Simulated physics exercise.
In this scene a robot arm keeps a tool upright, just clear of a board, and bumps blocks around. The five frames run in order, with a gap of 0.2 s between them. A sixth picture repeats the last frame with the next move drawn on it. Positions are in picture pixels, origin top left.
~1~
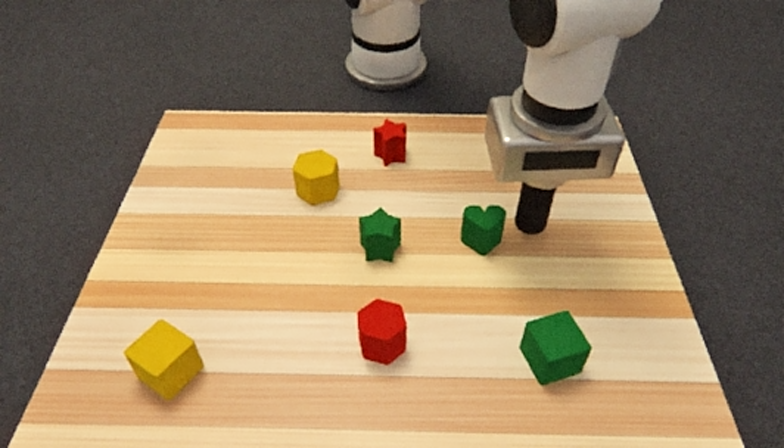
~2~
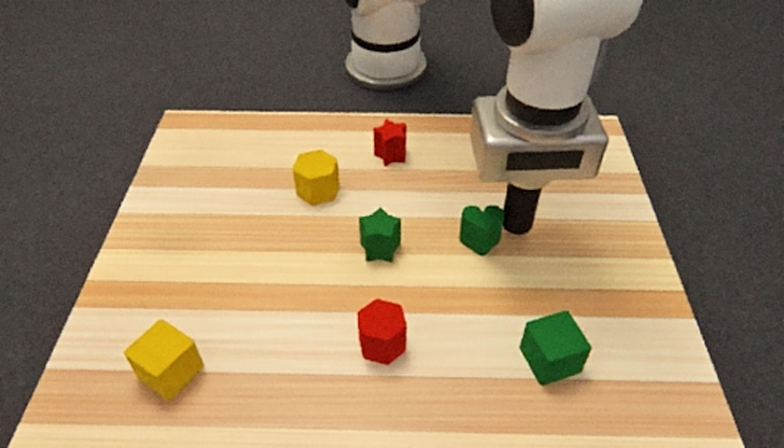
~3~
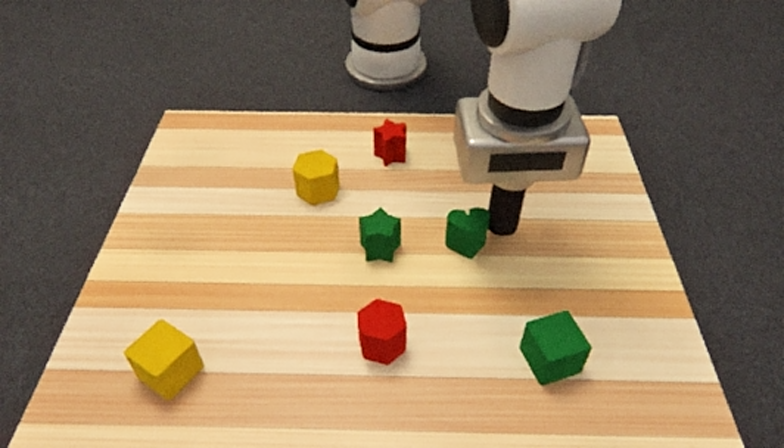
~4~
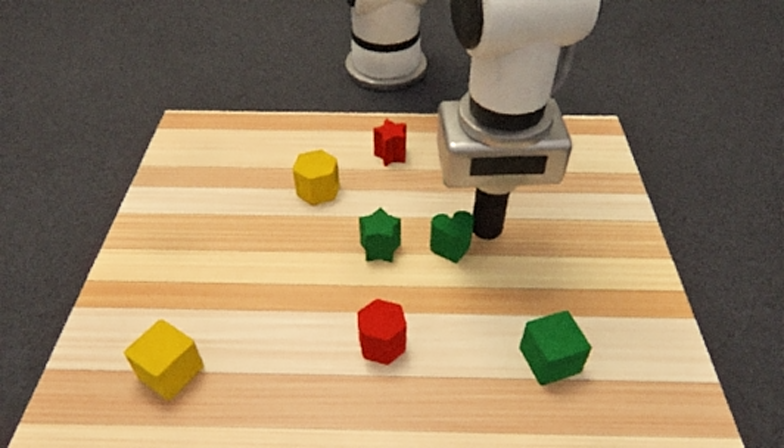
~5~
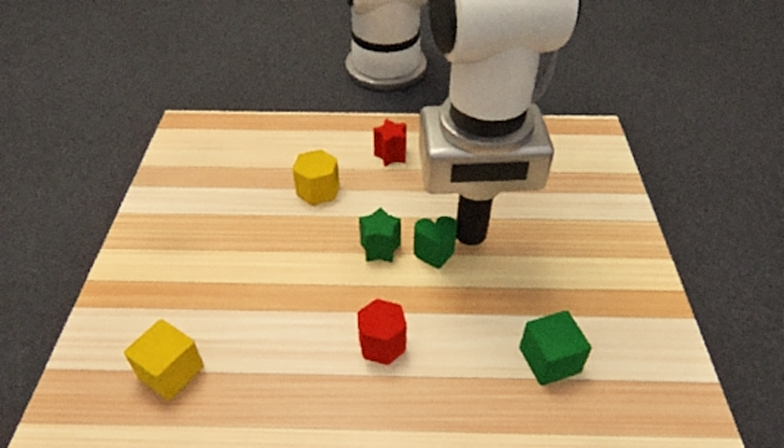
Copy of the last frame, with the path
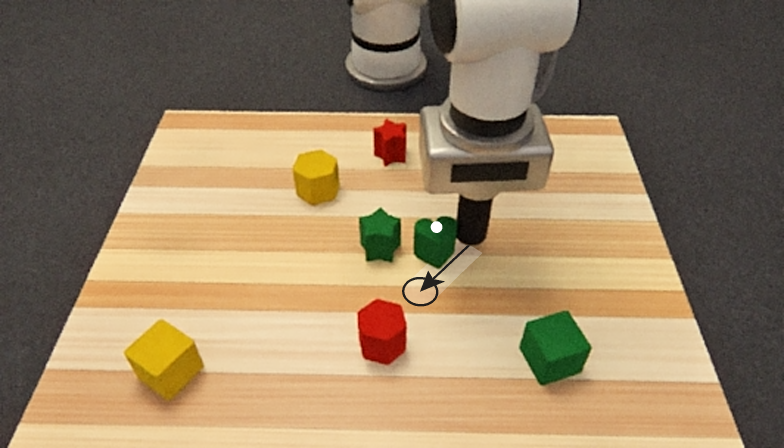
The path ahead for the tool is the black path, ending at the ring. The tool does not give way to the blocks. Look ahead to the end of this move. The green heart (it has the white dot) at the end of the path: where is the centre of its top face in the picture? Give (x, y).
Pixel (393, 244).
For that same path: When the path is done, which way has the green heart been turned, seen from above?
It swings round clockwise.
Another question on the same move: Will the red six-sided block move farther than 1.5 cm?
Answer: No.
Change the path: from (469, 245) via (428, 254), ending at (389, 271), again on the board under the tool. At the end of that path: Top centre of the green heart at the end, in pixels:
Its top middle: (356, 261).
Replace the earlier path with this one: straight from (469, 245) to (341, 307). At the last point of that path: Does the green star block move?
Short answer: Yes.
The line goes in a line from (469, 245) to (420, 291); the dot is on the green heart.
On the path given first. Halfway along, tool (446, 258); green star block (376, 222); green heart (407, 237), turned 40° clockwise.
At the end, tool (421, 282); green star block (373, 221), turned 15° clockwise; red six-sided block unmoved; green heart (393, 244), turned 95° clockwise.
